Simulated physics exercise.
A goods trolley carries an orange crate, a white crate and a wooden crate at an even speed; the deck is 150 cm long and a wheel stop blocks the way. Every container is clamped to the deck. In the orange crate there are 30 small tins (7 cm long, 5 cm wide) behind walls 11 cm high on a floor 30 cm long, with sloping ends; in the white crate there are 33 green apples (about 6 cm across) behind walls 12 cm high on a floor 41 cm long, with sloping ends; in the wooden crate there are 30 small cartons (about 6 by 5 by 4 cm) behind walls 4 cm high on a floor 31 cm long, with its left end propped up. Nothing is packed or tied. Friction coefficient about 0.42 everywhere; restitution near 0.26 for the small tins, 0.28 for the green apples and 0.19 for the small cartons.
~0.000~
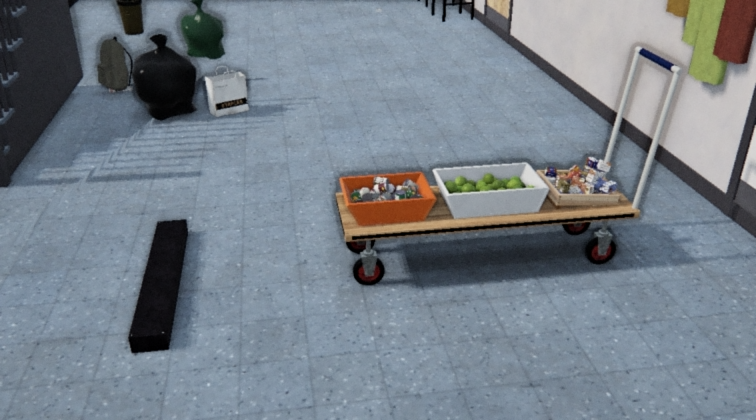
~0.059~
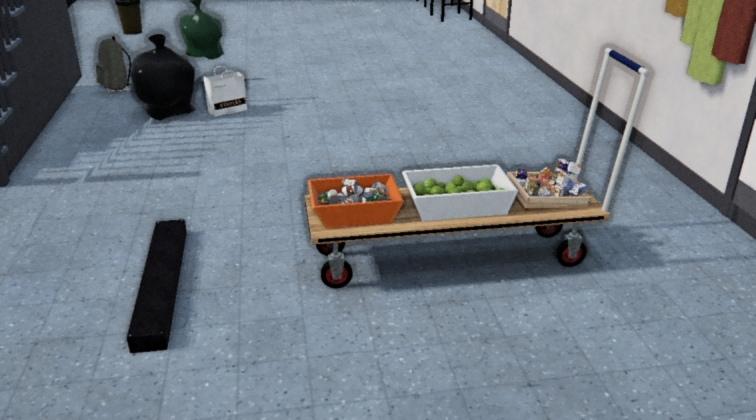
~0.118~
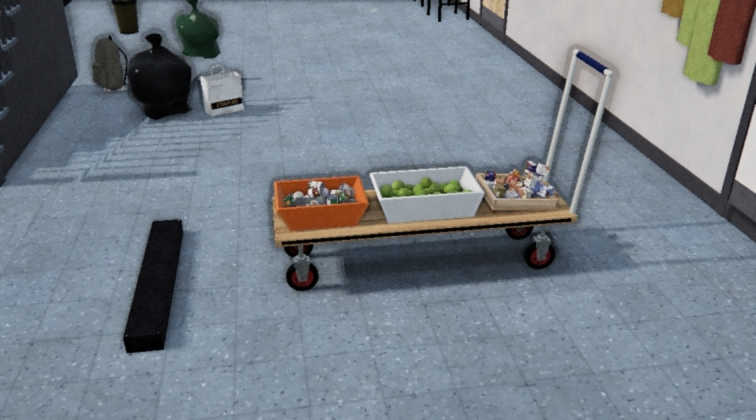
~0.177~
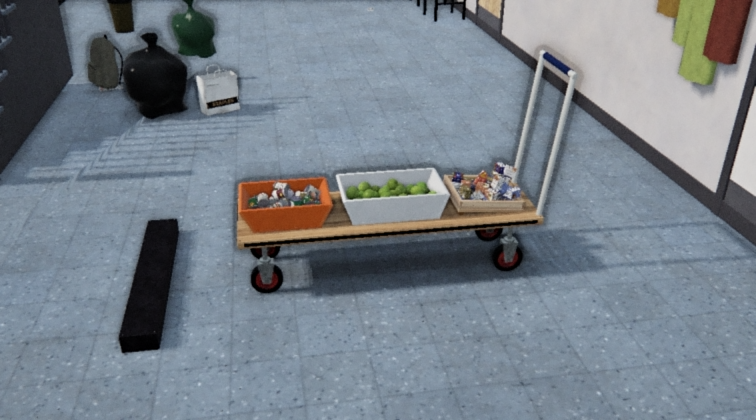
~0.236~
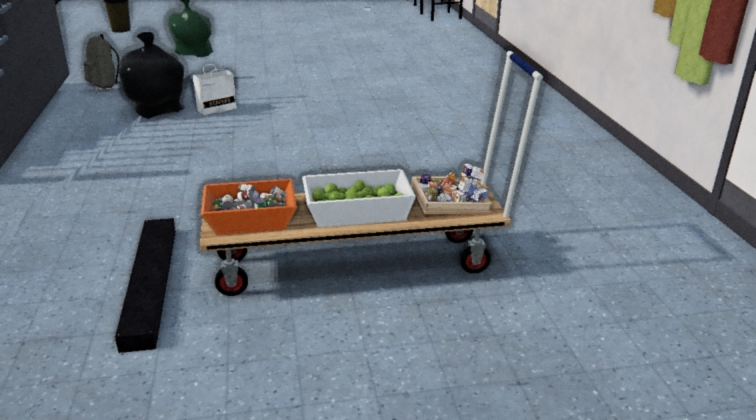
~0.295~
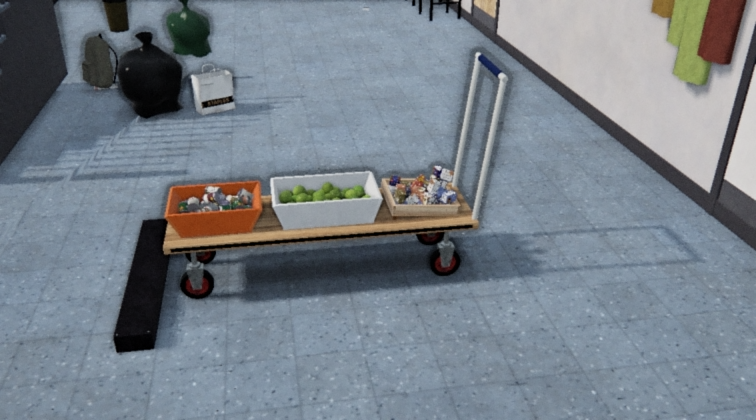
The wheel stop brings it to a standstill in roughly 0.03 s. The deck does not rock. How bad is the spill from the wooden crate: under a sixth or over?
More than a sixth of the small cartons leave the wooden crate.
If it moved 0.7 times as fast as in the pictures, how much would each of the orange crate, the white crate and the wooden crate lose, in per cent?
Then orange crate 10, white crate 0, wooden crate 20 per cent.
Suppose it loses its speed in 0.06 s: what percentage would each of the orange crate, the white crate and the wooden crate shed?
In that case orange crate 20, white crate 0, wooden crate 30 per cent.
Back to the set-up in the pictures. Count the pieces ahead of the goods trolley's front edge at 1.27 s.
Roughly 4.
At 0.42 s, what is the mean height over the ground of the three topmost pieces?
Some 54 cm up.
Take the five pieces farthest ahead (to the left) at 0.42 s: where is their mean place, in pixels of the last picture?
Around (158, 197).
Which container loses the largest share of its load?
It is the wooden crate.
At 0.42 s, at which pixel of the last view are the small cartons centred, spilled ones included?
Around (389, 192).
After 0.32 s, the wheels strike.
After 0.42 s, orange crate 30 in, 0 out, white crate 33 in, 0 out and wooden crate 28 in, 2 out.
After 0.54 s, orange crate 27 in, 3 out, white crate 33 in, 0 out and wooden crate 22 in, 8 out.
After 0.77 s, orange crate 25 in, 5 out, white crate 32 in, 1 out and wooden crate 20 in, 10 out.
When it is over (at 1.27 s), orange crate 25 in, 5 out, white crate 32 in, 1 out and wooden crate 20 in, 10 out. Asked share, 10 of 30, 33 per cent.
